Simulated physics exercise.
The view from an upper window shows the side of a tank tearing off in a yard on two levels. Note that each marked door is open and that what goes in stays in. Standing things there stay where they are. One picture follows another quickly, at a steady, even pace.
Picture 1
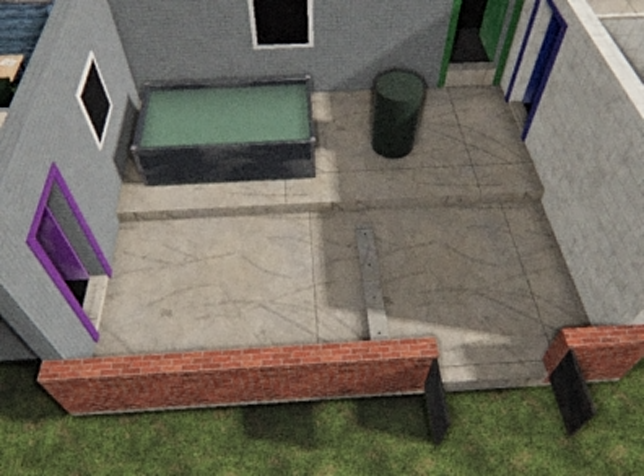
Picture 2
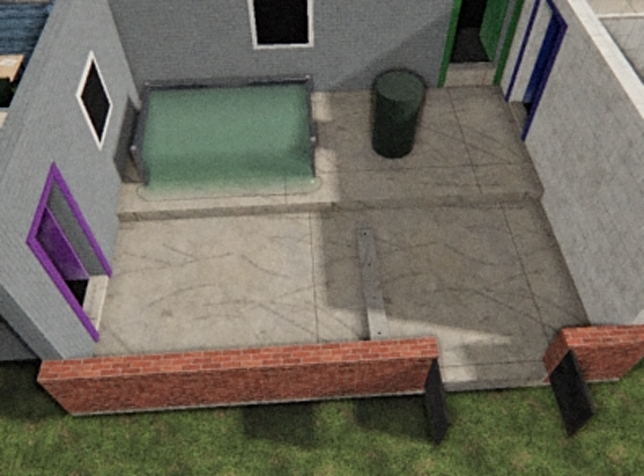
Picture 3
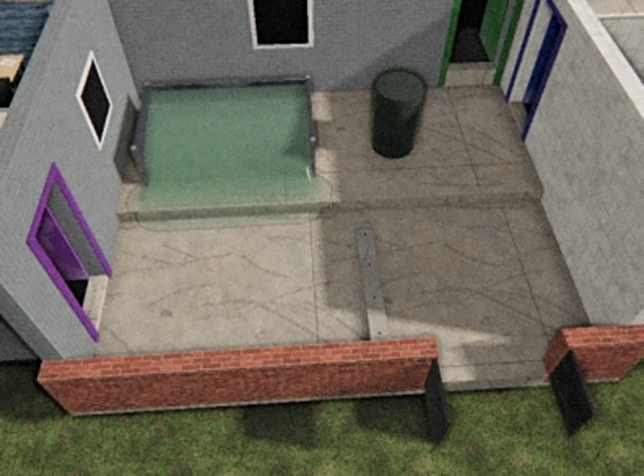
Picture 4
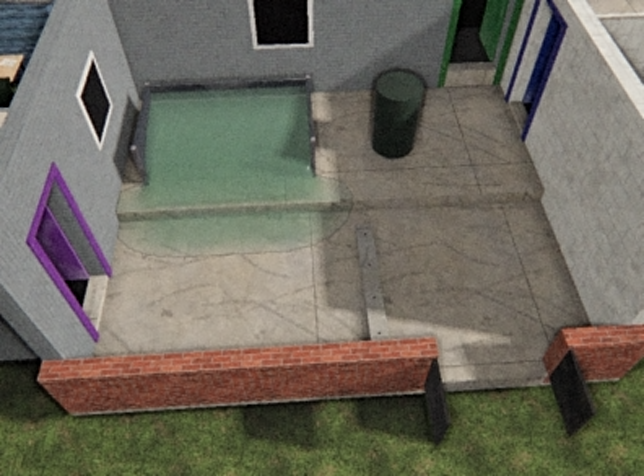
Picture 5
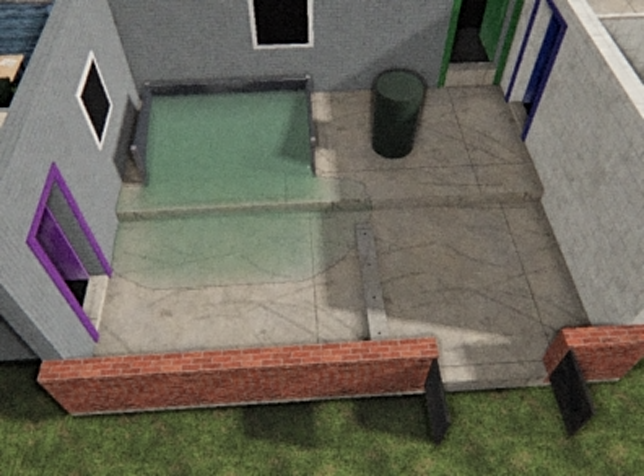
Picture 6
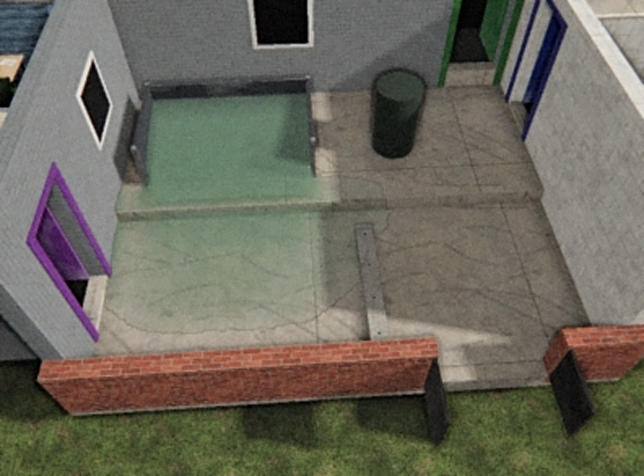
A large tank of greenish water in a walled yard lost its front side, and the water poured out over the upper level, then ran down the step and spread across the lower paving.
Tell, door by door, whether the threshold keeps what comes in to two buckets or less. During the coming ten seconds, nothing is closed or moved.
The blue door will receive two buckets or fewer, the purple door will receive over two buckets, the green door will receive two buckets or fewer.
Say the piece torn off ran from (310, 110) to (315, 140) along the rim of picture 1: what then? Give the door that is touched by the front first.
That's the door marked green.
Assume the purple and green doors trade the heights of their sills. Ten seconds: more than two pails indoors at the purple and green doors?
Well, the purple door comes in under the cap, while the green door comes in under the cap.
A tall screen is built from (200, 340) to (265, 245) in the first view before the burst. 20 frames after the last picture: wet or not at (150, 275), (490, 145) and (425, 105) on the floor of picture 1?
Soaked, untouched, untouched.
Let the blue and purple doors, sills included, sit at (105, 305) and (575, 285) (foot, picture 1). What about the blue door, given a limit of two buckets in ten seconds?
Well, the blue door crosses the line.
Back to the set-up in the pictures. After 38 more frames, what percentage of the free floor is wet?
By my count, 60 percent.
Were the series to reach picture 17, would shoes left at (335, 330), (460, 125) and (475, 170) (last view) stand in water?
First spot inundated, second not wet, third not wet.
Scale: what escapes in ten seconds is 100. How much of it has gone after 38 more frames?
Near 45 in a hundred.
A moment on, water covers 40 % of the floor; the blue door not reached, the purple door wet at the sill, nothing in, the green door not reached.
Next, water covers 45 % of the floor; the blue door not reached, the purple door under two buckets in, the green door not reached.
Then, water covers 60 % of the floor; the blue door not reached, the purple door far over two buckets in, the green door not reached.
Later, water covers 60 % of the floor; the blue door not reached, the purple door far over two buckets in, the green door not reached.
In the end, water covers 60 % of the floor; the blue door not reached, the purple door far over two buckets in, the green door not reached.
